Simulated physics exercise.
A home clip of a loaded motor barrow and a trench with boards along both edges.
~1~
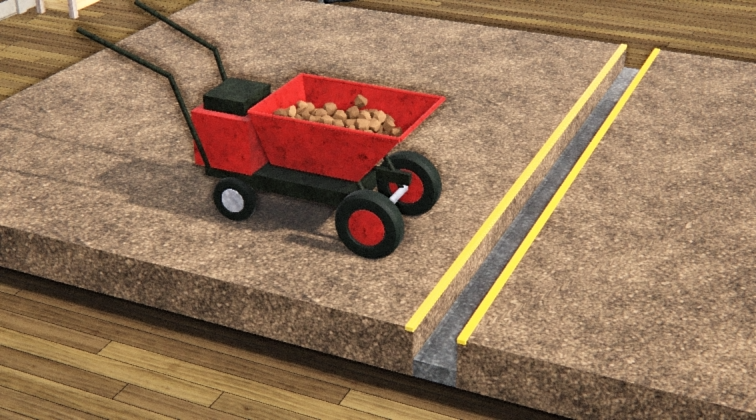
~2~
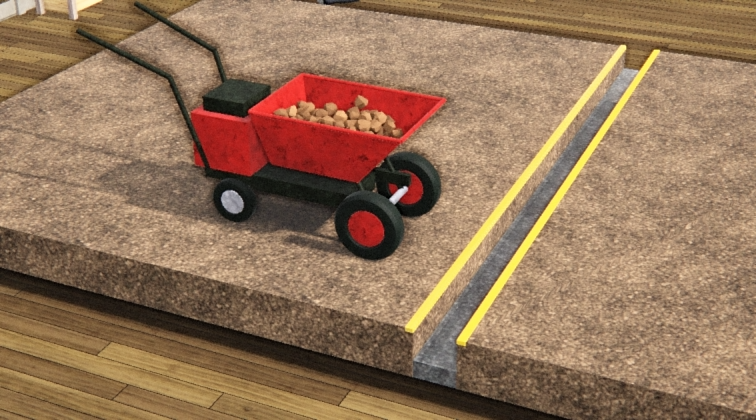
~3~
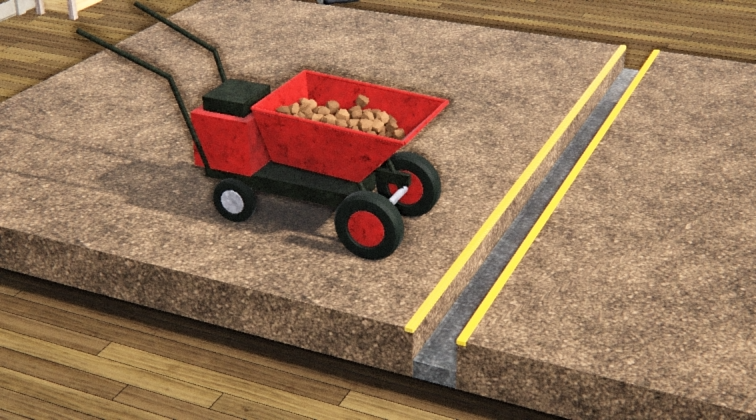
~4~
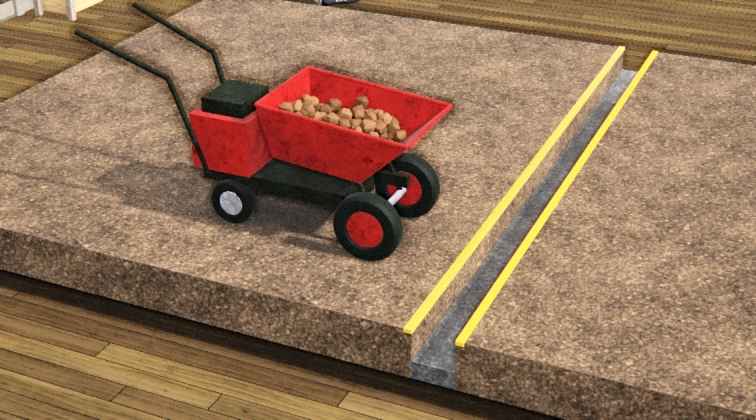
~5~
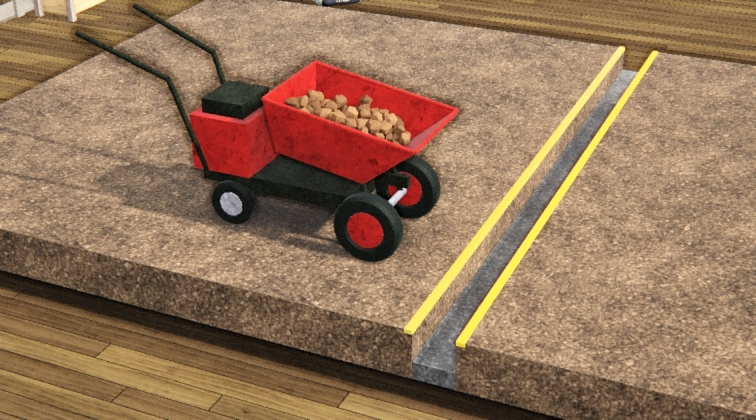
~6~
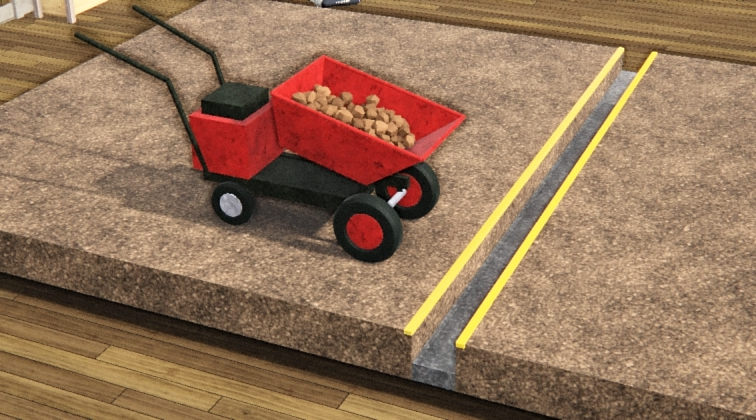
A red motor barrow stands near a trench as its loaded skip tilts forward to the right.
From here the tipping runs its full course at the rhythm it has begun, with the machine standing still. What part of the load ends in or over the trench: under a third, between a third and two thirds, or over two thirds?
Between the edges lies between a third and two thirds of the load.
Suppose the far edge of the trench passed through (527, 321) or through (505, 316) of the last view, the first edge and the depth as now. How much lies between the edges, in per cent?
Roughly 100 per cent, and 90 per cent.
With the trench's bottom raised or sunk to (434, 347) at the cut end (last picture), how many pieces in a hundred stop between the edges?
It comes to 30 per cent or so.
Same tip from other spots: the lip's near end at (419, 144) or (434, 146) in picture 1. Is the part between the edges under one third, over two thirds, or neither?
One: Below one third. Two: Below one third.
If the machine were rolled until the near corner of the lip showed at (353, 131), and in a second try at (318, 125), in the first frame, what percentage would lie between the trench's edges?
Roughly 50 per cent, and 20 per cent.
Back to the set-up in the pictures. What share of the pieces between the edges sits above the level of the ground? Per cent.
About 10 per cent.
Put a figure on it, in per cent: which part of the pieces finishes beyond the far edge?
About 35 per cent.
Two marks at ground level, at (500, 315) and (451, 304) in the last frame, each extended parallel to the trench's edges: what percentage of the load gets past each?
Roughly 30 per cent, and 80 per cent.
Soon, skip tipped steeply; all in the skip.
A while on, skip tipped right over; most in the skip; a small part in or heaped over the trench; a small part beyond it; a stray few falling.
Towards the end, skip tipped right over; a small part in the skip; about half in or heaped over the trench; about a third beyond it.
Finally, skip tipped right over; a small part in the skip; about half in or heaped over the trench; about a third beyond it.
